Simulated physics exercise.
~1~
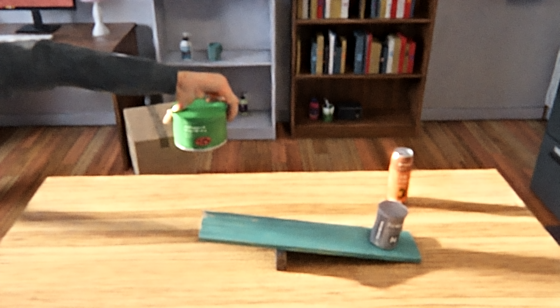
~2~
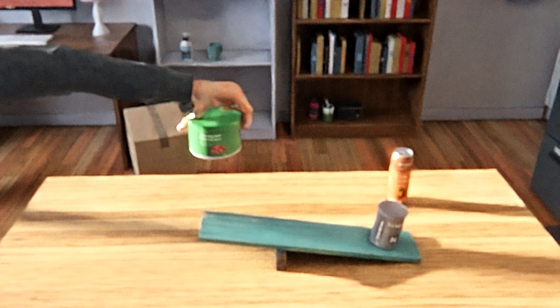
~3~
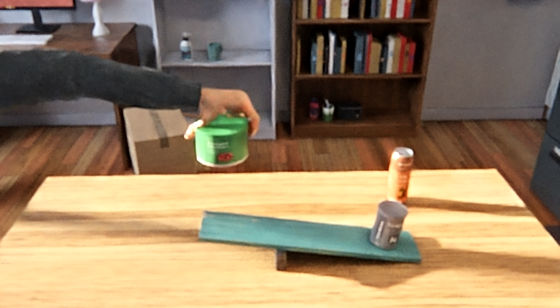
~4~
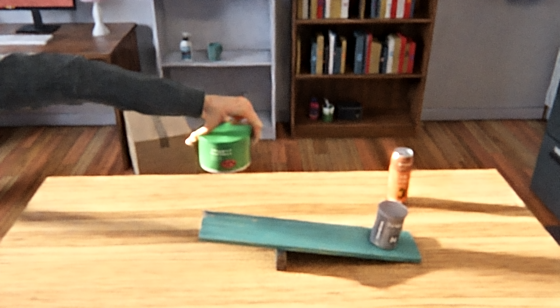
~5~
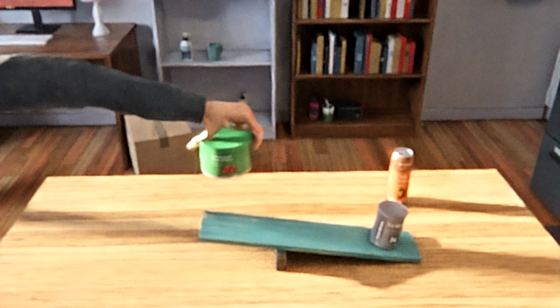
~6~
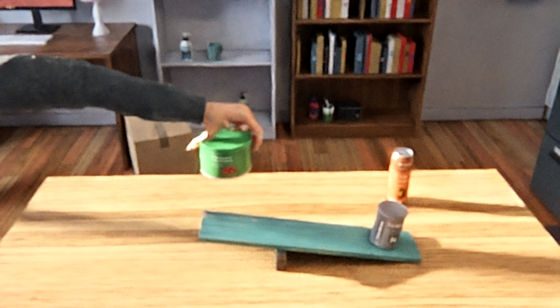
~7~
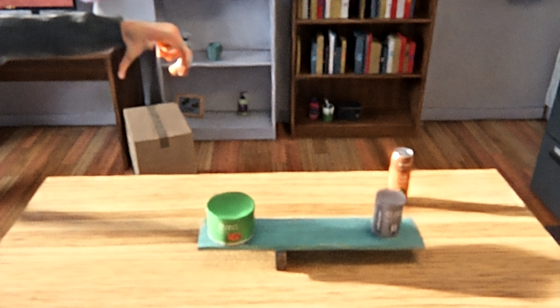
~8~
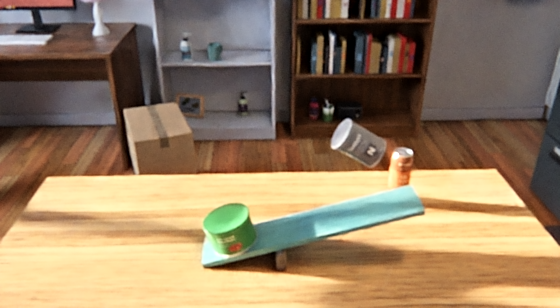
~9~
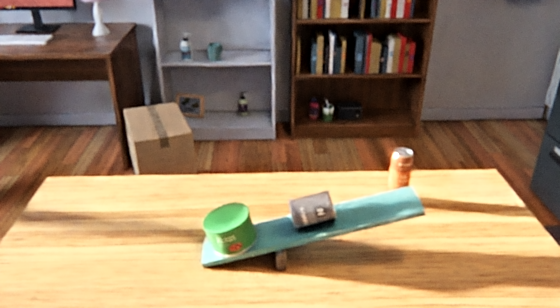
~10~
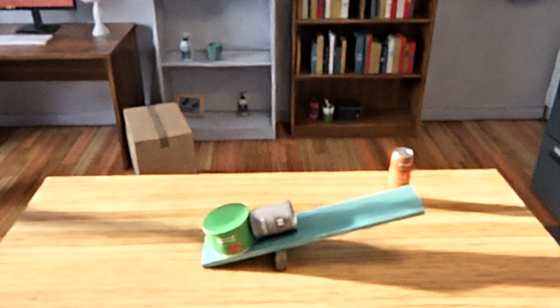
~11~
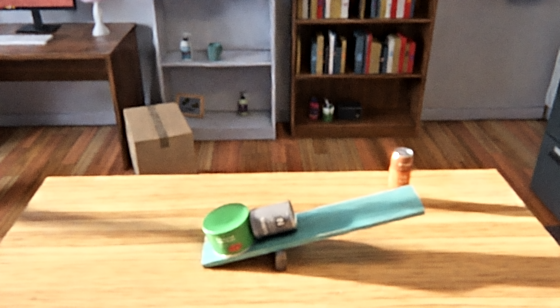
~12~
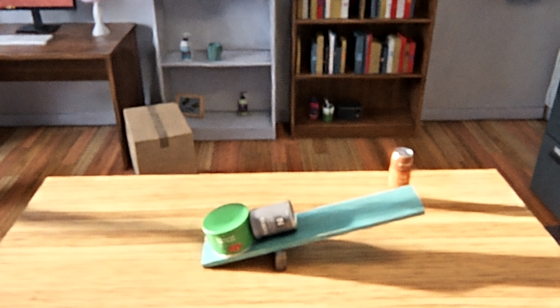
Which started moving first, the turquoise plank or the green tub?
The green tub moved first, carried toward the plank by the hand. The turquoise plank swung over only after the tub had been set down on it and let go.
